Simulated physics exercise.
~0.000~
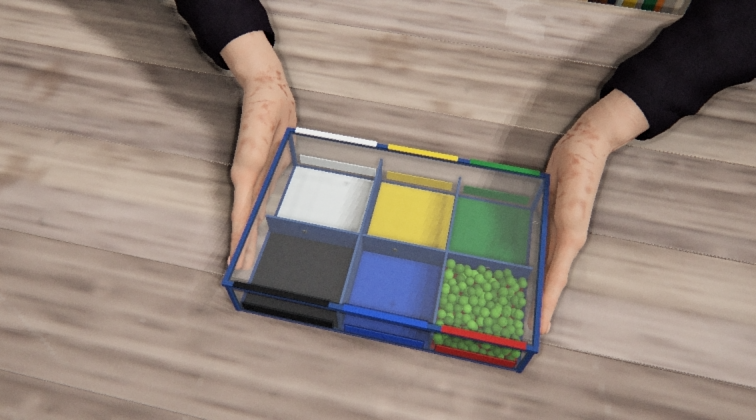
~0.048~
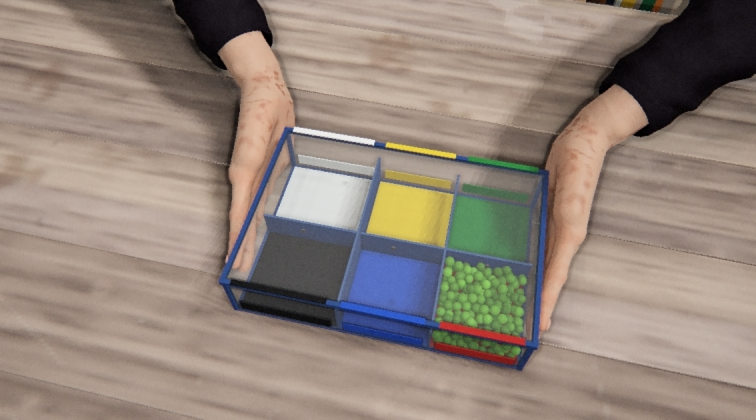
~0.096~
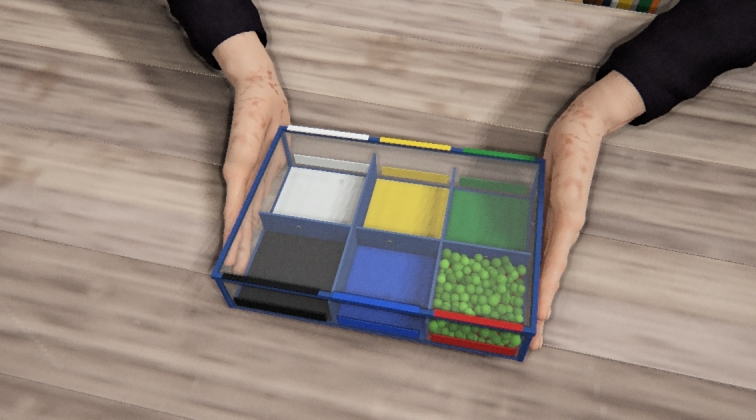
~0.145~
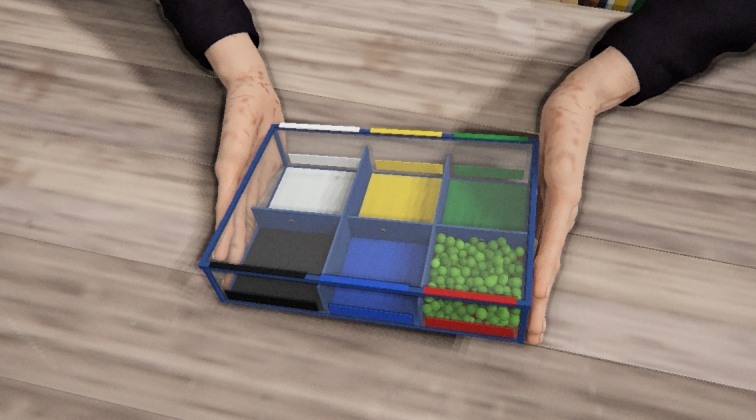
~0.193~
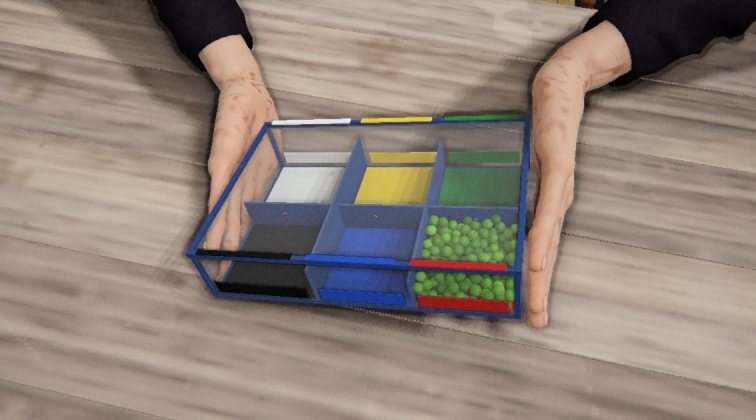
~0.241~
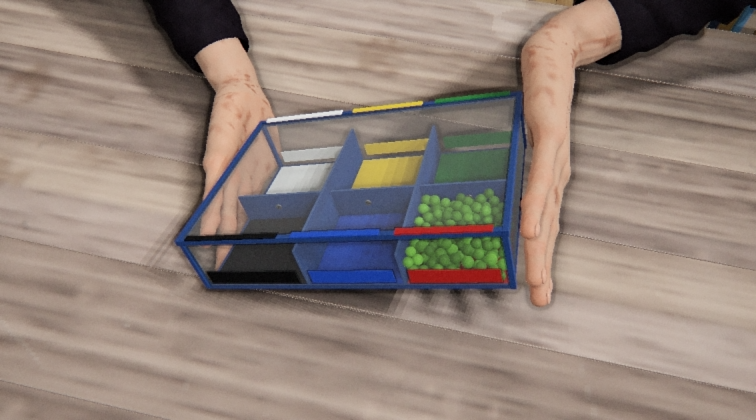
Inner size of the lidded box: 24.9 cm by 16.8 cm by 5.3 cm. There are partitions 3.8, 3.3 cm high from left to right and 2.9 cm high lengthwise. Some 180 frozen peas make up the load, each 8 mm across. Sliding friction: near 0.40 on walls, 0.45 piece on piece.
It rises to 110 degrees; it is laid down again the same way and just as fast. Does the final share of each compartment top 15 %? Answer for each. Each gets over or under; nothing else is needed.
Red ends under. Blue ends under. Green ends under. Yellow ends over. White ends over. Black ends under.
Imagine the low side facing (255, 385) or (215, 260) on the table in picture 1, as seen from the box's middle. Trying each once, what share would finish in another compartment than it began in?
Roughly 25 % for the first direction, roughly 80 % for the second.
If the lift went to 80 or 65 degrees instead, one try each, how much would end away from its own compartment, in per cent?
75 and 50 %.
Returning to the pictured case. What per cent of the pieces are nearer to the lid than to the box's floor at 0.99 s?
Roughly 90 percent of the pieces.
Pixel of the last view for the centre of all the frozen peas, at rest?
My guess is close to (312, 194).
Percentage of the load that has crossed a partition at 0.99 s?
At that time I'd say around 65 per cent.
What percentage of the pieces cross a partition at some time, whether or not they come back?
Around 95 percent.
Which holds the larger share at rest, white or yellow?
That would be the white compartment.
Then, at 0.99 s, tilt 109 degrees; red 35 %, blue 15 %, green 10 %, yellow 15 %, white 30 %.
Then, at 1.49 s, tilt 47 degrees; red 5 %, yellow 20 %, white 75 %.
After 2.05 s, tilt 0 degrees; red 5 %, yellow 20 %, white 75 %.
In the end, at 2.6 s, red 5 %, blue 0 %, green 0 %, yellow 20 %, white 75 %, black 0 %.
